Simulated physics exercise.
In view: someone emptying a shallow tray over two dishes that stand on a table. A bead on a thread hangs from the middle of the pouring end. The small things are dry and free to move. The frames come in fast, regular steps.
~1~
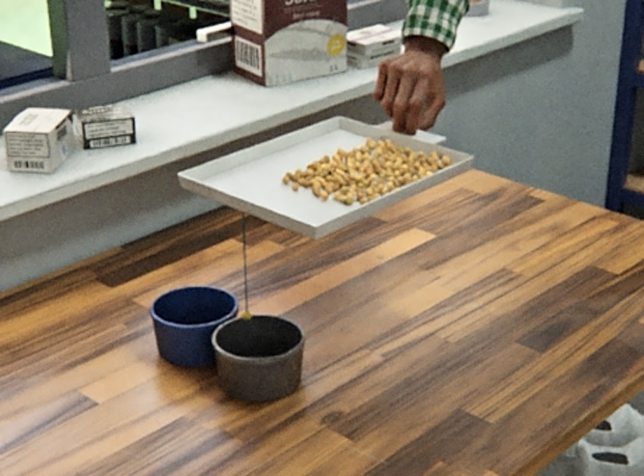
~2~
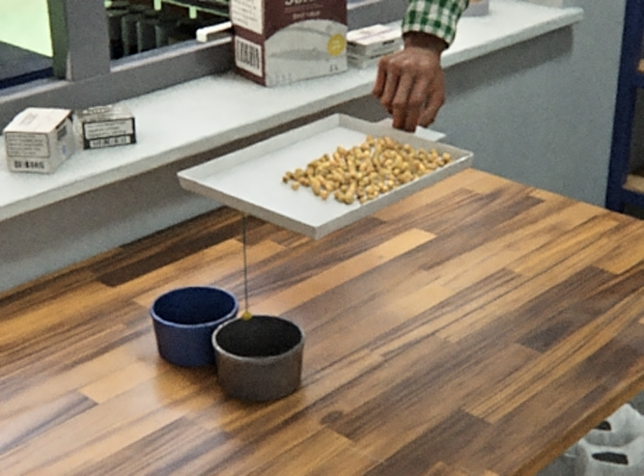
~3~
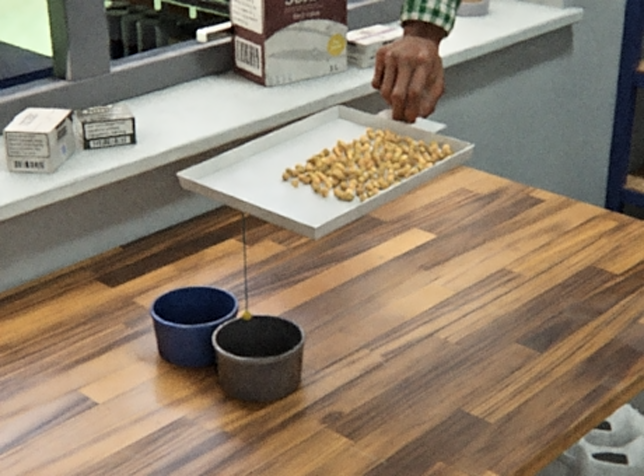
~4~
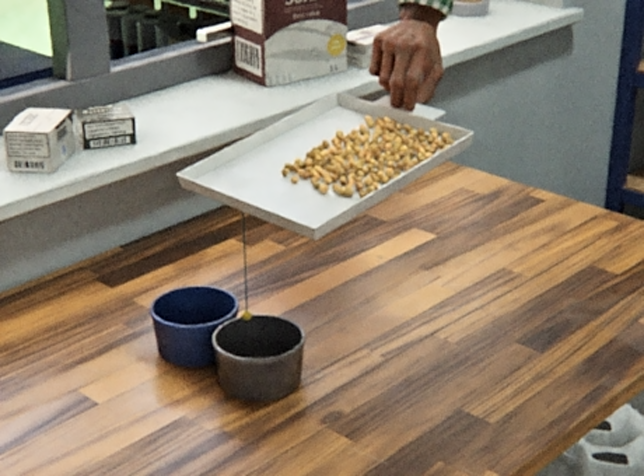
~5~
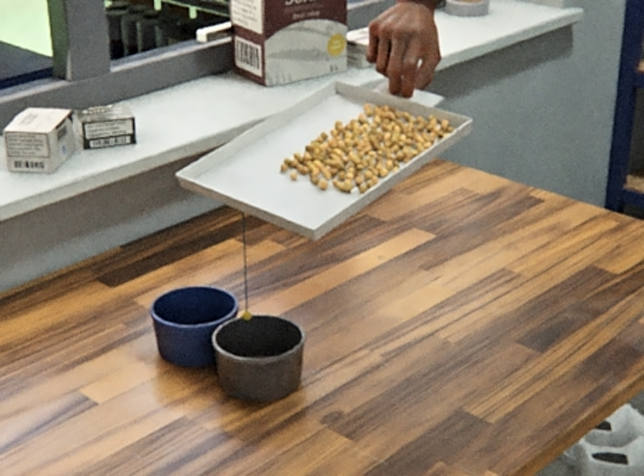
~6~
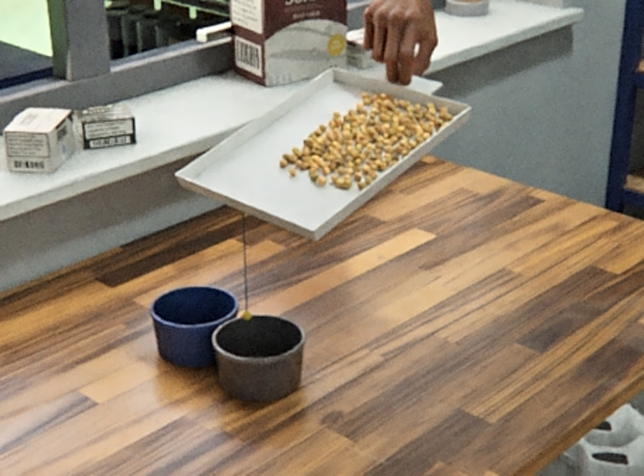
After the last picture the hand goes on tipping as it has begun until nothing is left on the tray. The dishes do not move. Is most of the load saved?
They take only the smaller part between them.
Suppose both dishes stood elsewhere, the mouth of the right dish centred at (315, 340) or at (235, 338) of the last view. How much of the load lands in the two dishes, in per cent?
About 0 and 40 per cent.
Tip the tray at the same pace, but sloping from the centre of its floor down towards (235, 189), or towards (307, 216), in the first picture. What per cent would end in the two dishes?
Near 80 % and 20 %.
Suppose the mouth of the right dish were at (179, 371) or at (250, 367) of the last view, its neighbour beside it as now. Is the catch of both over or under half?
At the first place below a half, at the second the larger part.
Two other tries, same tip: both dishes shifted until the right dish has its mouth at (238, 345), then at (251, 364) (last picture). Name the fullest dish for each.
At the first place the right one, at the second the right-hand dish.
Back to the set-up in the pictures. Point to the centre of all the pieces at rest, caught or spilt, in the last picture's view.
Around (227, 407).
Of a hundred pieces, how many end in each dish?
About: Left dish 0, right dish 20 per cent.
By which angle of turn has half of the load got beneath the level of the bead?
Near 110 degrees.
Just after the last frame, tray tipped steeply; almost all on the tray; just a few outside both; about a tenth in the air.
A moment on, tray tipped right over; the larger part on the tray; just a few in the right dish; about a tenth outside both; about a tenth in the air.
Further on, tray tipped past a quarter turn; roughly a quarter in the right dish; just a few in the left dish; the larger part outside both.
When it is over, tray tipped past a quarter turn; roughly a quarter in the right dish; just a few in the left dish; the larger part outside both.
